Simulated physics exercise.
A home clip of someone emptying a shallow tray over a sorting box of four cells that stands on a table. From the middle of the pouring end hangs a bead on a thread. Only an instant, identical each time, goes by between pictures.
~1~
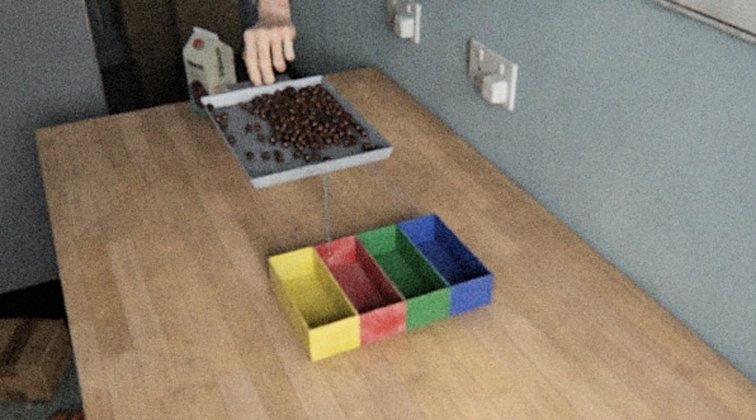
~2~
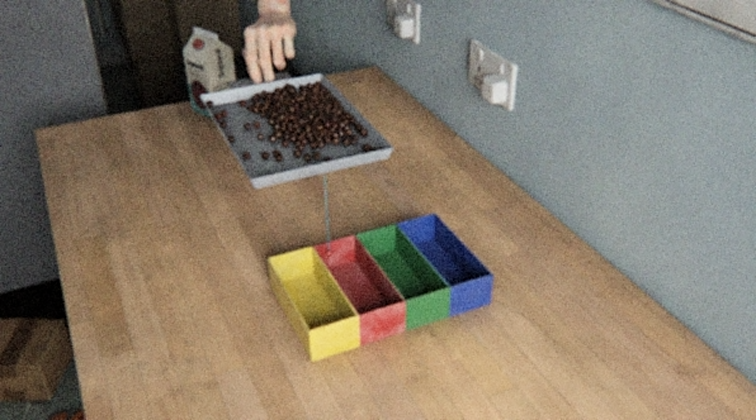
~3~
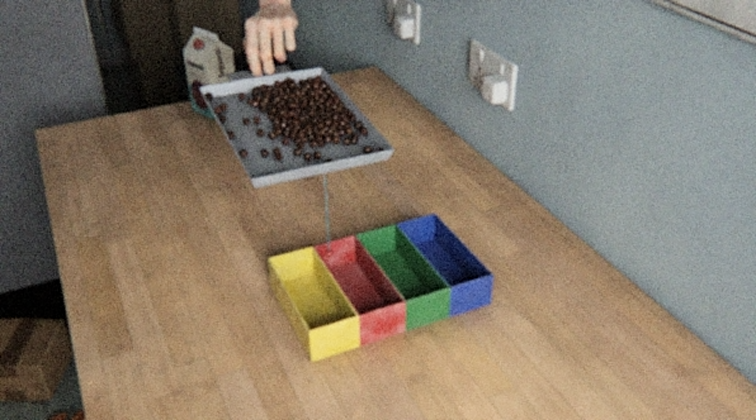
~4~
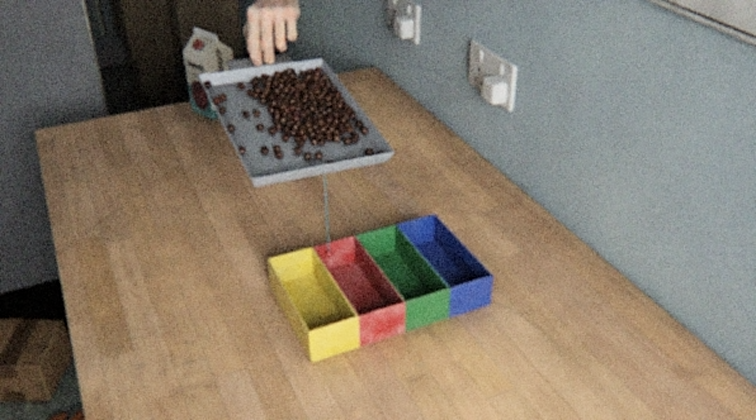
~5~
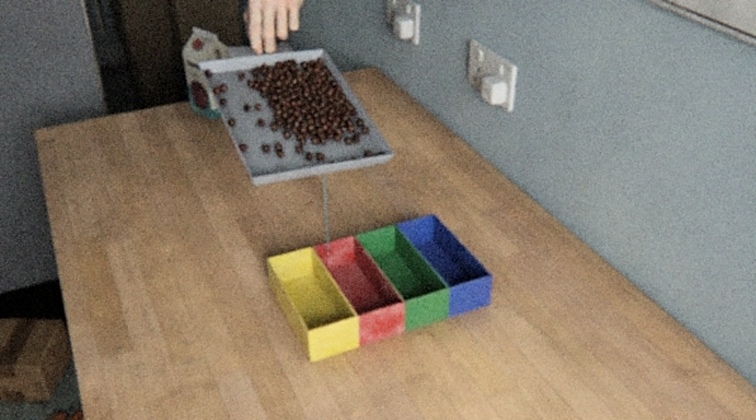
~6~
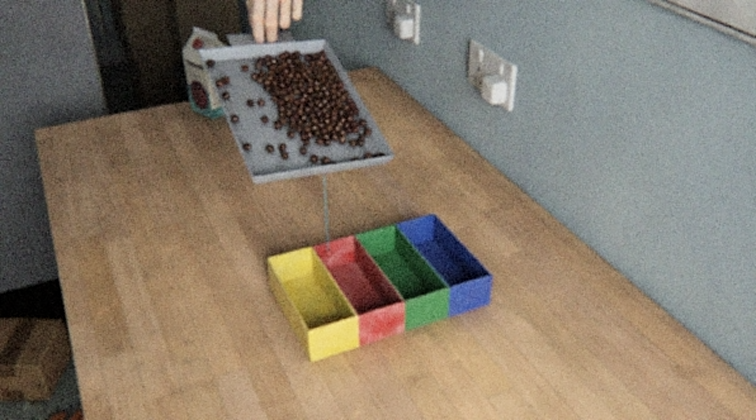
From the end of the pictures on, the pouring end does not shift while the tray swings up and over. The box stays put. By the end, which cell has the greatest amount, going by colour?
By colour, green has the most.
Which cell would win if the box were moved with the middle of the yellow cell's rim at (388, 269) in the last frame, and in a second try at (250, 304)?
The yellow one; blue.
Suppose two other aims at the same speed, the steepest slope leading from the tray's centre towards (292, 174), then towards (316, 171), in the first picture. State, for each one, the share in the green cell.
I'd expect around 0 in a hundred first and around 20 in a hundred second.
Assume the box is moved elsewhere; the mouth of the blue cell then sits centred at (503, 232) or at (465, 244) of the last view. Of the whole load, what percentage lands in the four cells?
First placement near 80 percent, second near 100 percent.
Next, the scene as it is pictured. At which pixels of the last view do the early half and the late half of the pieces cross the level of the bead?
For the early half I get (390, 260), and for the late half (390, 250).
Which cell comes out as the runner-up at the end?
The runner-up: Red.
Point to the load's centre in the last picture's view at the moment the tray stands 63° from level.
I'd mark it close to (365, 169).
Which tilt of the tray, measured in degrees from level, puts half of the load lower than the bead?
Close to 80 degrees, I reckon.
Shortly afterwards, tray tipped steeply; near two thirds on the tray; a little in the green cell; a little in the red cell; only a few in the blue cell; only a few in the yellow cell; near a quarter falling or outside the box.
Next, tray tipped past a quarter turn; near half in the green cell; near a quarter in the red cell; a little in the blue cell; only a few in the yellow cell; a little falling or outside the box.
Some moments later, tray tipped past a quarter turn; near half in the green cell; near a third in the red cell; a little in the blue cell; only a few in the yellow cell; a little falling or outside the box.
In the end, tray tipped past a quarter turn; near half in the green cell; near a third in the red cell; a little in the blue cell; only a few in the yellow cell; a little outside the box.
